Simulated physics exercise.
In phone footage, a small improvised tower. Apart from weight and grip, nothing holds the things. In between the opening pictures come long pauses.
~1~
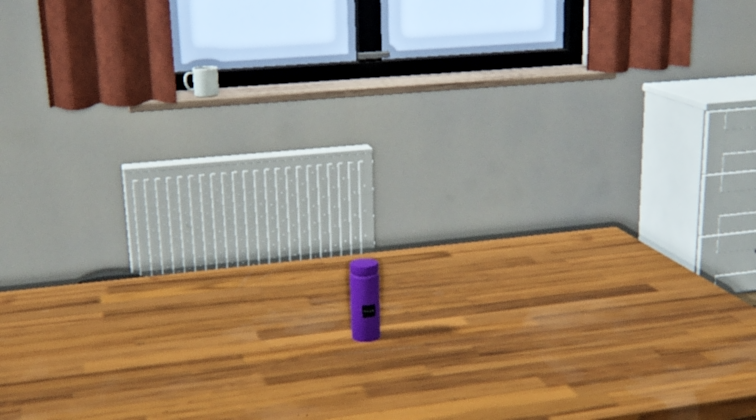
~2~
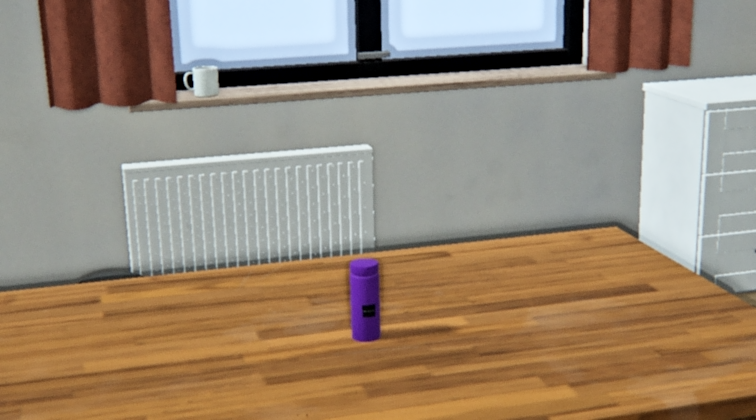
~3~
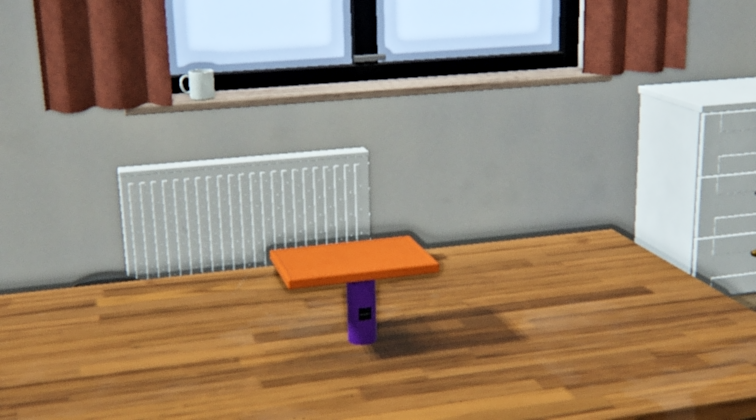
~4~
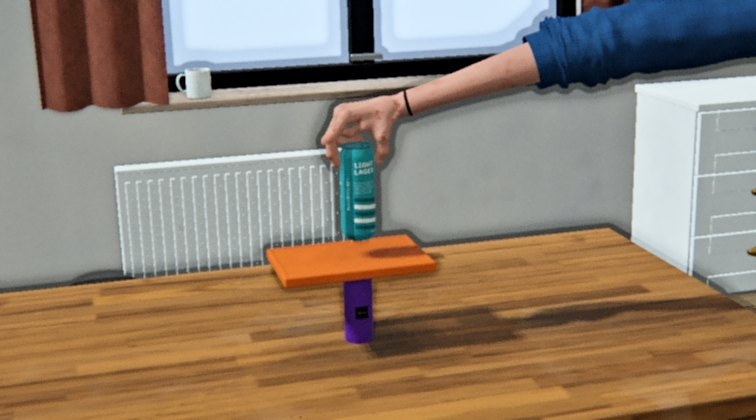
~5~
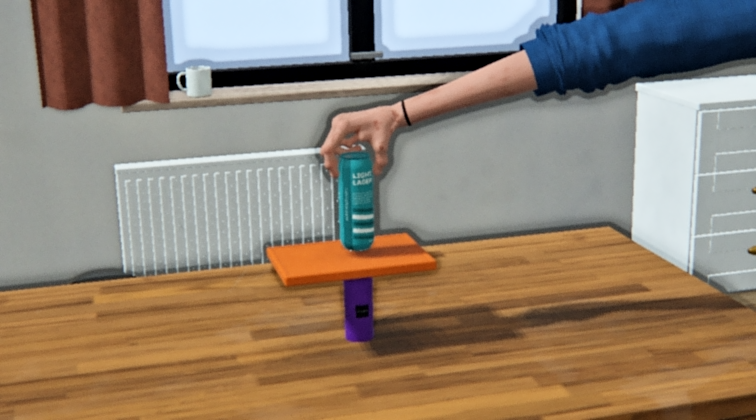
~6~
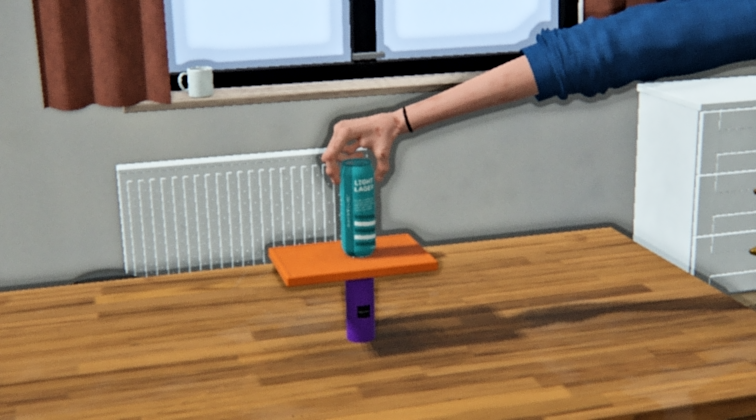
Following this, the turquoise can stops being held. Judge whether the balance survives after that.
The stack is left undisturbed.
Then, 0.20 s on from there, no change.
Then, 0.50 s on from there, turquoise can resting near (358, 209).
In the end, all 3 unmoved. At the end, from the last picture's camera, turquoise can near (358, 209). The stack stays up.
